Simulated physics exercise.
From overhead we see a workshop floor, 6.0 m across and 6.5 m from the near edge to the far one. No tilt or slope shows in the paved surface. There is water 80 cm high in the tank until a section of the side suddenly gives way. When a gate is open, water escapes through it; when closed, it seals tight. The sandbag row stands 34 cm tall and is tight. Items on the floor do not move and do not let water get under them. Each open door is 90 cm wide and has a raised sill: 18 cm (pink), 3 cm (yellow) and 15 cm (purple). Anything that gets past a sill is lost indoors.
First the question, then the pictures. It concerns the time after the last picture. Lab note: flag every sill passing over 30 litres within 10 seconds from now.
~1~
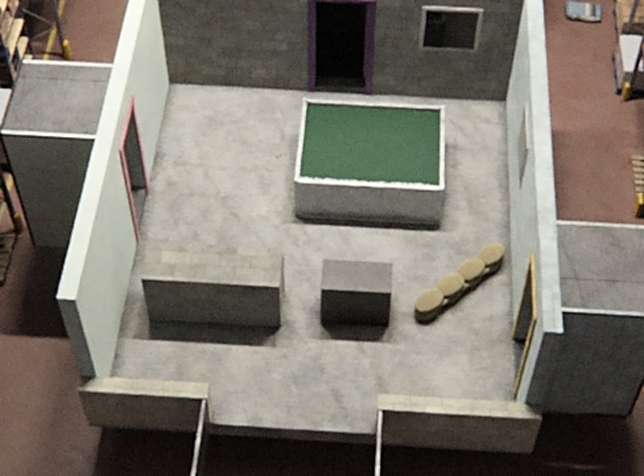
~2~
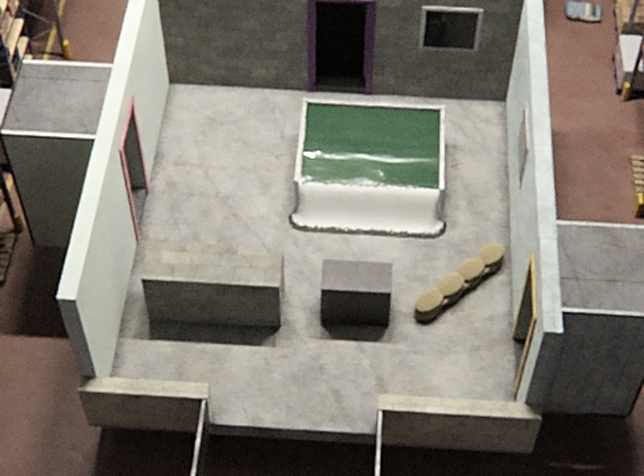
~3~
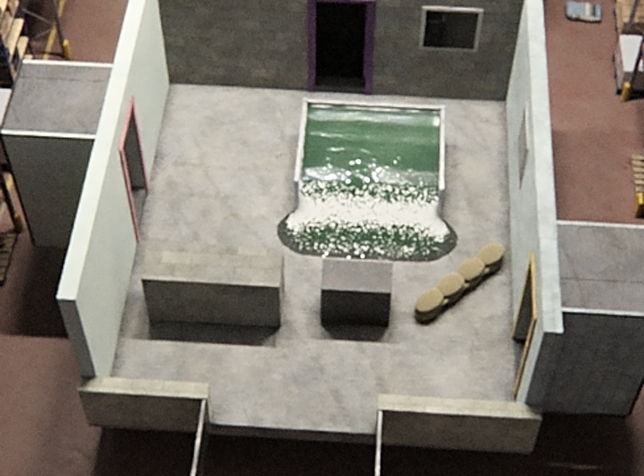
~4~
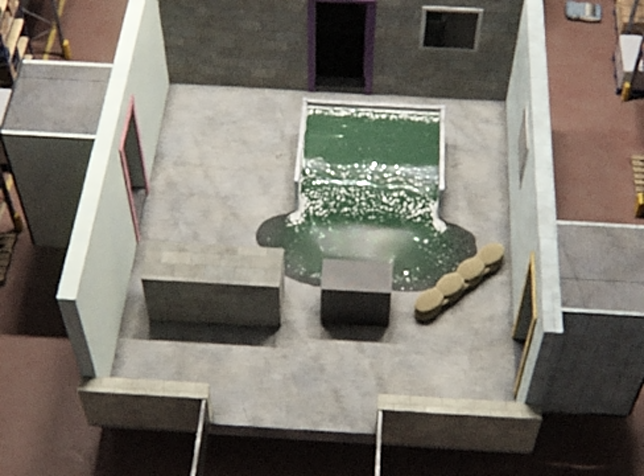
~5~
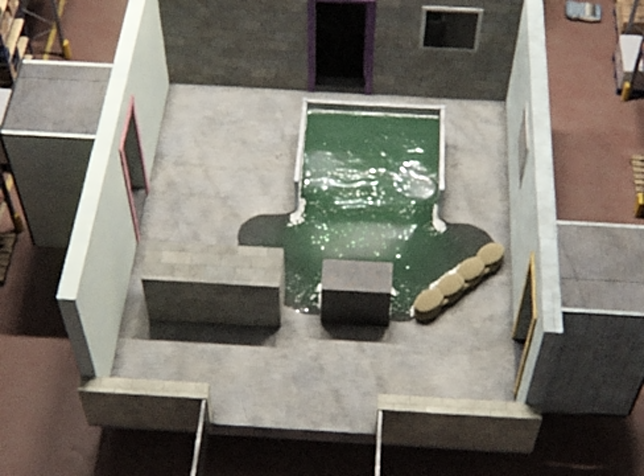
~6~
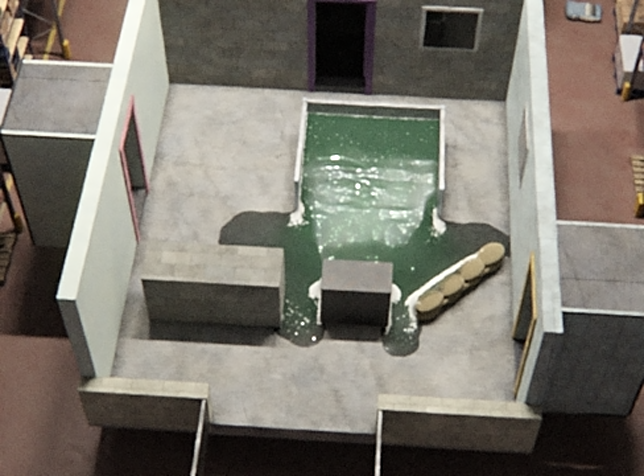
Pink door not flagged, yellow door flagged, purple door not flagged.
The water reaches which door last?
Last comes the purple one.
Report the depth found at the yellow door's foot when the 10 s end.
I'd put it at around 4.5 cm deep.
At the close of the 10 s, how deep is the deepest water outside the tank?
It gets to some 13 cm.
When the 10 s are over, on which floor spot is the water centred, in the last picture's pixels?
It lies at roughly (330, 216) in pixels.
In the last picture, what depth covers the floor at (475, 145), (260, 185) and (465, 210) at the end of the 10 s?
Close to 9, 3 and 6 centimetres.
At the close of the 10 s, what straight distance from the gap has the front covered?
I'd say close to 5.2 m.
A moment later water covers 35 % of the floor and is deepest (55 cm) near (404, 279); pink door not reached, yellow door not reached, purple door not reached.
Soon after water covers 55 % of the floor and is deepest (37 cm) near (426, 300); pink door 8 cm at the sill, 0 L in, yellow door 5 cm at the sill, 0 L in, purple door not reached.
Next water covers 75 % of the floor and is deepest (24 cm) near (481, 102); pink door 18 cm at the sill, 3 L in, yellow door 7 cm at the sill, 15 L in, purple door not reached.
Later on water covers 95 % of the floor and is deepest (20 cm) near (326, 132); pink door 9 cm at the sill, 4 L in, yellow door 6 cm at the sill, 36 L in, purple door 11 cm at the sill, 0 L in.
At the end water covers 95 % of the floor and is deepest (13 cm) near (461, 109); pink door 7 cm at the sill, 4 L in, yellow door 4 cm at the sill, 63 L in, purple door 10 cm at the sill, 0 L in.
